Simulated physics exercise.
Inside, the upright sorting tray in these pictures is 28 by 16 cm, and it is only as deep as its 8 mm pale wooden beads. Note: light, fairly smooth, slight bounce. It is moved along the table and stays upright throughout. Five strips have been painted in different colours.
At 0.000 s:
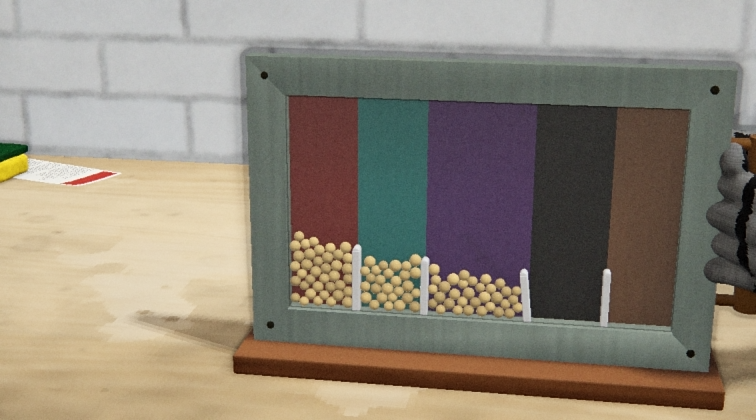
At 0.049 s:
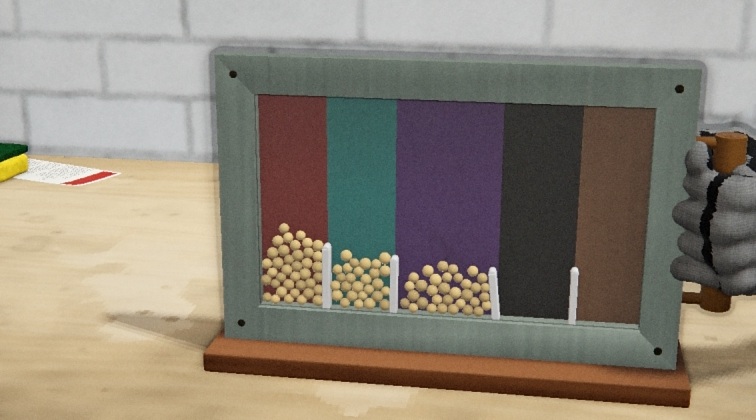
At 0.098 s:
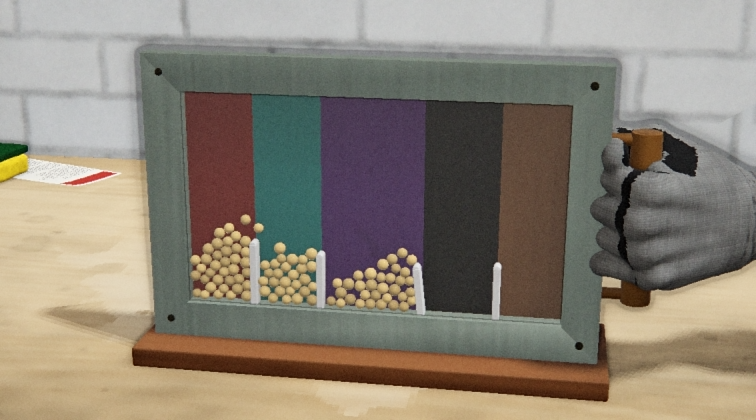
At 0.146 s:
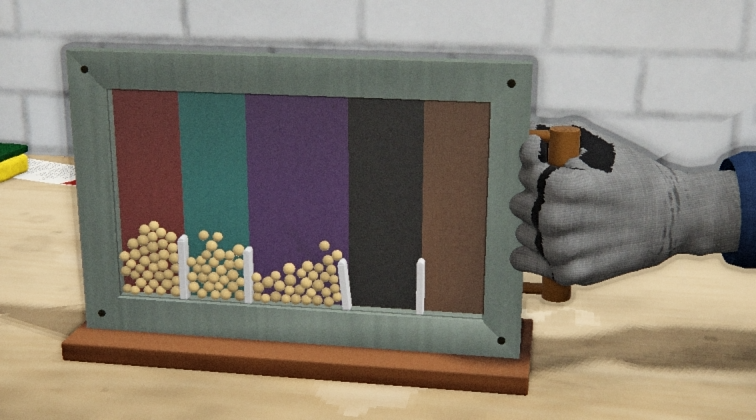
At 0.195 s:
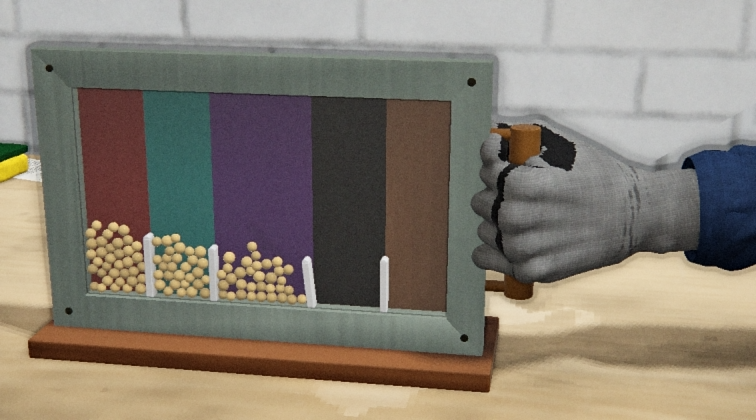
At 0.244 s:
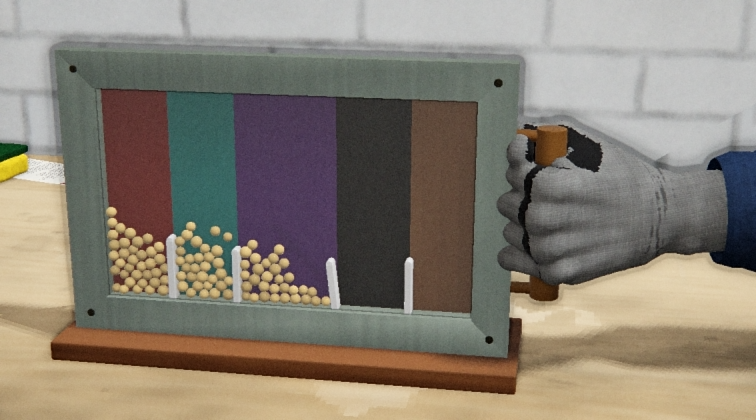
A gray-gloved hand slid an upright tray with five coloured strips to the left across a wooden table, then nudged it slightly back right, while the pale beads inside shifted and heaped up unevenly.
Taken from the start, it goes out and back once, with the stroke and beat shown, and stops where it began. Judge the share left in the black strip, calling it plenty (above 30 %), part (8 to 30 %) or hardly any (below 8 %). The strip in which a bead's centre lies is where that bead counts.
Call it hardly any.
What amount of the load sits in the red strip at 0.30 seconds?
Close to 40 per cent of the load.
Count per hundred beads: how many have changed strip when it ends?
Moved: Close to 5 %.
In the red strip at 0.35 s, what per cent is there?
Roughly 40 per cent.
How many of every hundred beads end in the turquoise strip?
Roughly 30 %.
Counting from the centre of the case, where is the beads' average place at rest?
Some 6 cm left and 6 cm below.
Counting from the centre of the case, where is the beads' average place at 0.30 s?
The middle sits around 7 cm left of it and 6 cm below it.
After 0.30 s, it is 8 cm to the left; red 40 %, purple 30 %, turquoise 30 %.
After 0.35 s, it is 2 cm to the left; red 40 %, purple 30 %, turquoise 30 %.
After 0.40 s, it is at its start; red 40 %, purple 30 %, turquoise 30 %.
Settled by 1.2 s, it is at its start; red 35 %, purple 30 %, turquoise 30 %, black 0 %, brown 0 %.
